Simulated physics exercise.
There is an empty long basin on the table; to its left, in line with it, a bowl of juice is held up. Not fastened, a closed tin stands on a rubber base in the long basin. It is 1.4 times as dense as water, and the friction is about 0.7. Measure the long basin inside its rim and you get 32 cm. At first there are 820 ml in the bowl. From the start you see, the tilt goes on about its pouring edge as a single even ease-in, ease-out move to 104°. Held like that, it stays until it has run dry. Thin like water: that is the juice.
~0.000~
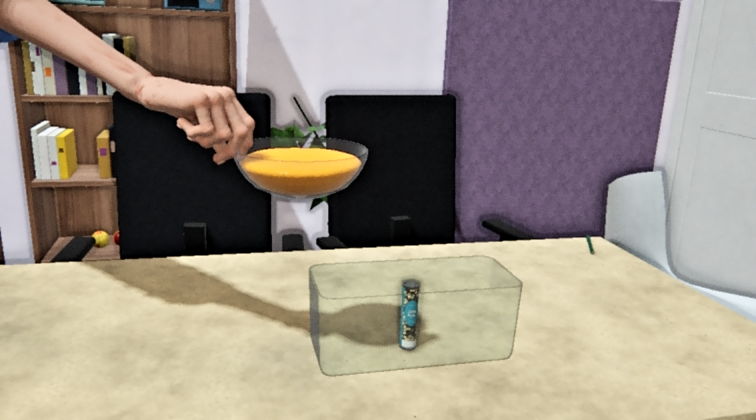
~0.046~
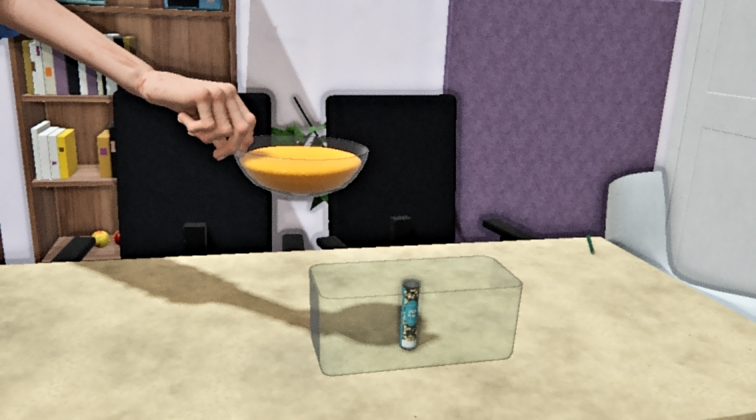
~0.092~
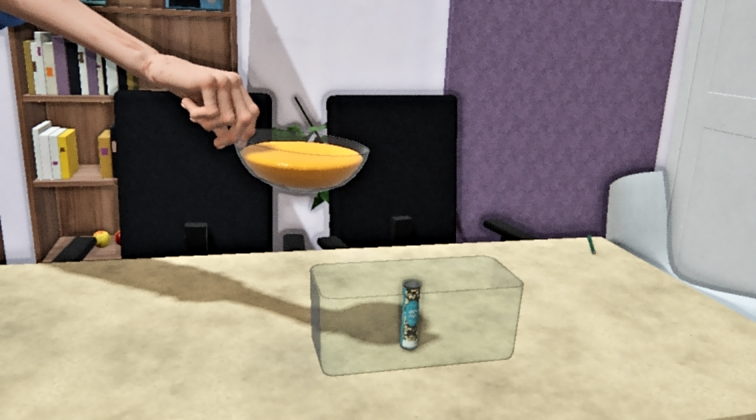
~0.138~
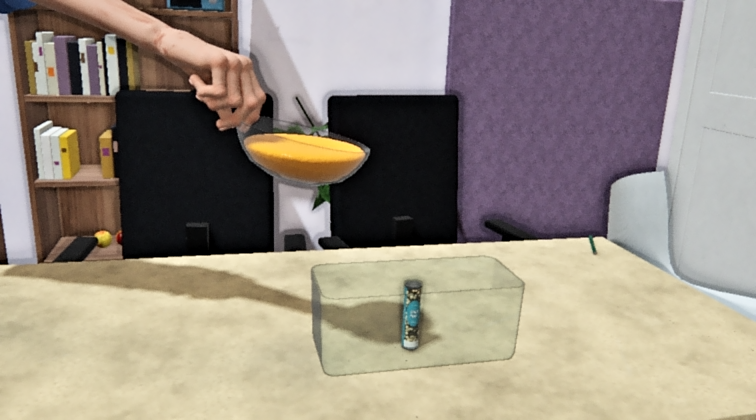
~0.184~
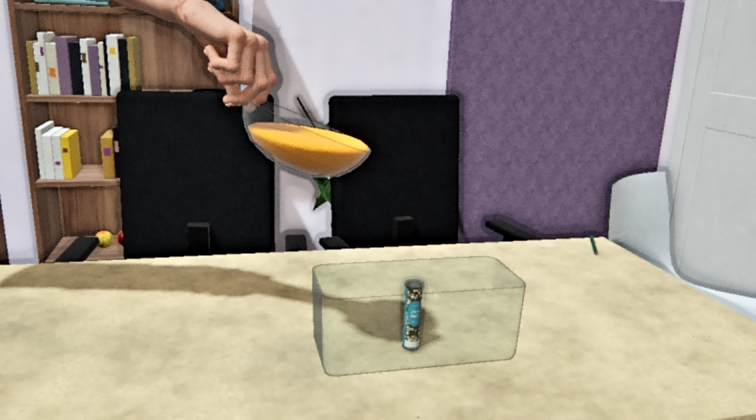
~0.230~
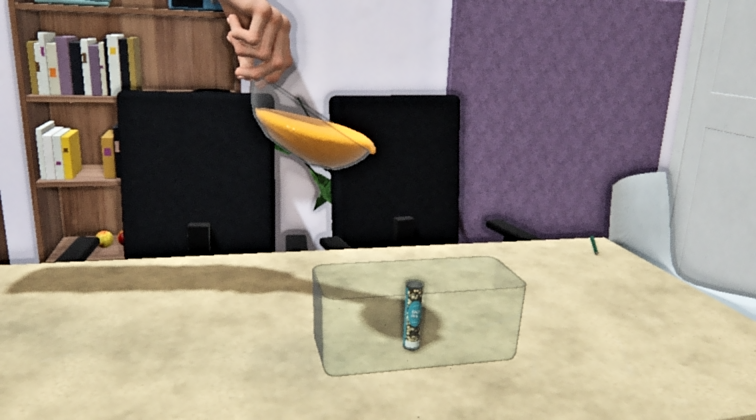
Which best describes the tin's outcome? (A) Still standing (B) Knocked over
B, knocked over.
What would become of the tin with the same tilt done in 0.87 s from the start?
The tin goes over.
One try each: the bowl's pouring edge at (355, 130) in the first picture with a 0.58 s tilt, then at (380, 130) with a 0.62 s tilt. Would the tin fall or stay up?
Run one: It tumbles. Run two: It tumbles.
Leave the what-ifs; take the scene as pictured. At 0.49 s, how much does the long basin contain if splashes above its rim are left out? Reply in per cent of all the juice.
At that time the basin holds about 5 per cent of the liquid.
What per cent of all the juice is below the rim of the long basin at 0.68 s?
Near 90 per cent of the total.
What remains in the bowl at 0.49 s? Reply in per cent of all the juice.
I'd put it near 10 percent.
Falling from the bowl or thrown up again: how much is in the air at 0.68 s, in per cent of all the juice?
Around 7 percent of it is airborne.
After 0.49 s the tilt is 96° and 10 per cent is still to pour; the tin stands where it began.
After 0.68 s the tilt is 104° and 0 per cent is still to pour; the tin stands where it began.
After 0.88 s the tilt is 104° and 0 per cent is still to pour; the tin leans 13°.
After 1.10 s the tilt is 104° and 0 per cent is still to pour; the tin lies on its side.
In the end the tin lies on its side.
